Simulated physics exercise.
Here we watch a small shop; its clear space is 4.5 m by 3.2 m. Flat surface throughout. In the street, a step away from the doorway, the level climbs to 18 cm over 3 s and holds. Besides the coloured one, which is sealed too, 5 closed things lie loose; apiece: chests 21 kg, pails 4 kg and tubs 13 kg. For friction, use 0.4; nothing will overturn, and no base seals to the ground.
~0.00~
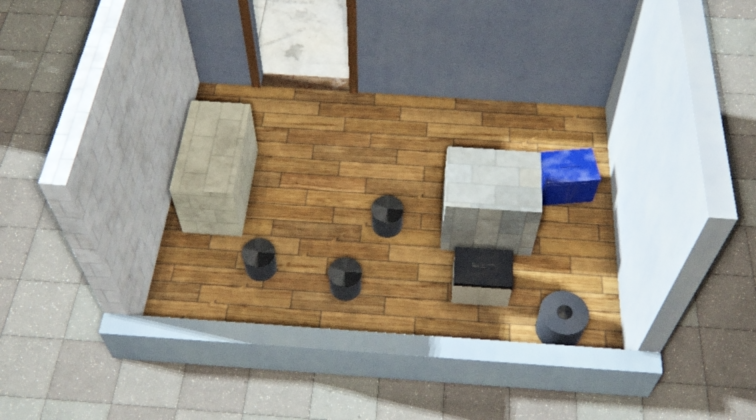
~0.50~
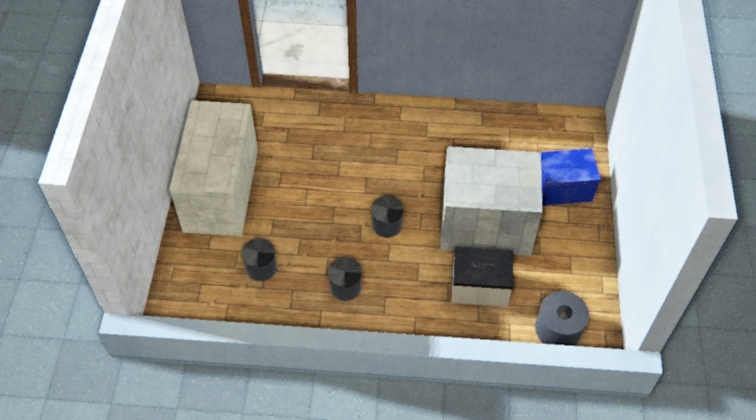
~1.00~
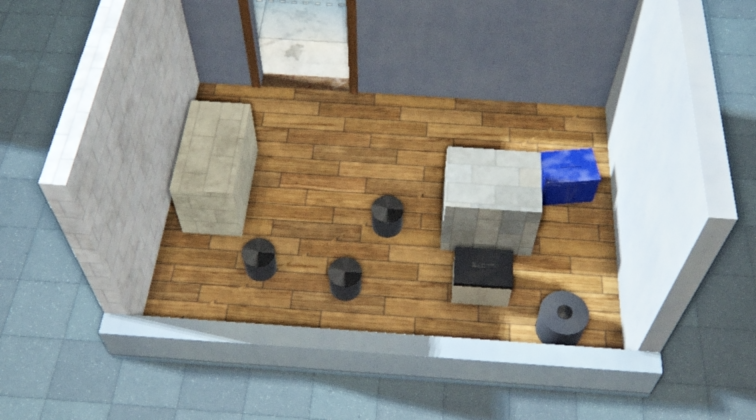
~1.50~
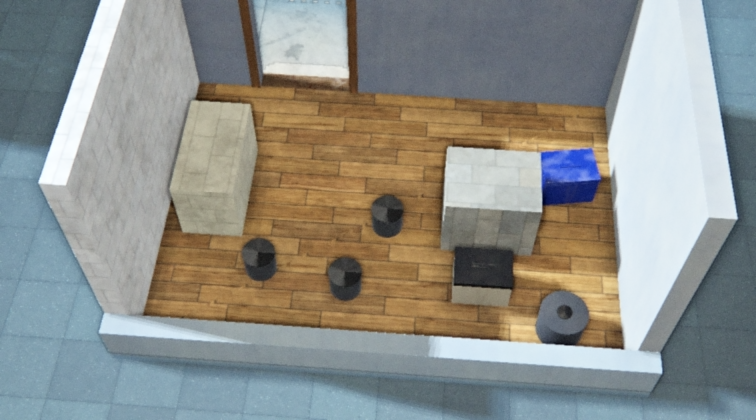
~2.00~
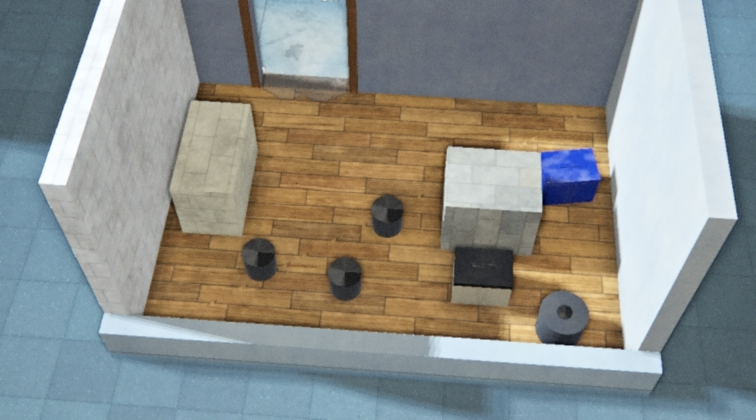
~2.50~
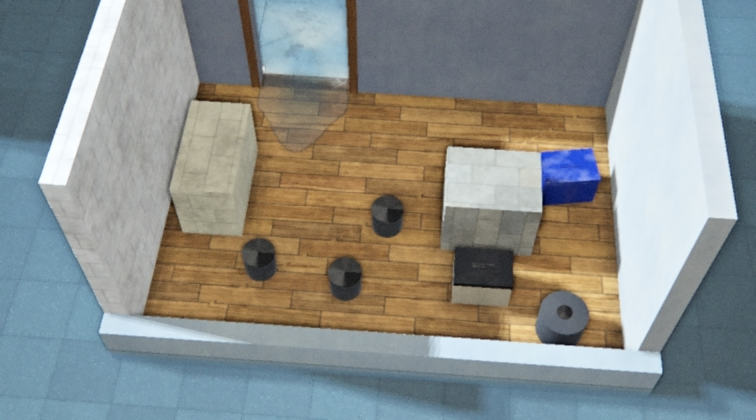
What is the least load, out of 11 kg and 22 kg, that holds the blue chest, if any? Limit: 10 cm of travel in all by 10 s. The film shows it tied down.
Either amount serves.
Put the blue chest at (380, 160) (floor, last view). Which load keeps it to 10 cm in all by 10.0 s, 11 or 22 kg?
The answer: You need the heavier weight.
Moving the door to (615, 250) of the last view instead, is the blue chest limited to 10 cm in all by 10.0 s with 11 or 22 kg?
Then neither load is enough.
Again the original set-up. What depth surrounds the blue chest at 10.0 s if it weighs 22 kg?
Close to 4 cm deep.
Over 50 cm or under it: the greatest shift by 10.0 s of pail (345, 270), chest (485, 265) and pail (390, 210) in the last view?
Beyond, below, beyond.
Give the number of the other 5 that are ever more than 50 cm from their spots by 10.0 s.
3 of them.
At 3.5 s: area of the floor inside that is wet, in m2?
Some 3.0 m2 of it.
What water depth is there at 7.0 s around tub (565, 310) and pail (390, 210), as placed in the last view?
Depths: Near 3 cm, then near 5 cm.
After 3.5 s the blue chest would be 0 cm from its start with 11 kg and 0 cm from its start with 22 kg; 0 cm of water round it then.
After 4.5 s the blue chest would be 0 cm from its start with 11 kg and 0 cm from its start with 22 kg; 0 cm of water round it then.
After 7.0 s the blue chest would be 0 cm from its start with 11 kg and 0 cm from its start with 22 kg; 1 cm of water round it then.
After 10.0 s the blue chest would be 3 cm from its start with 11 kg and 0 cm from its start with 22 kg; 4 cm of water round it then.
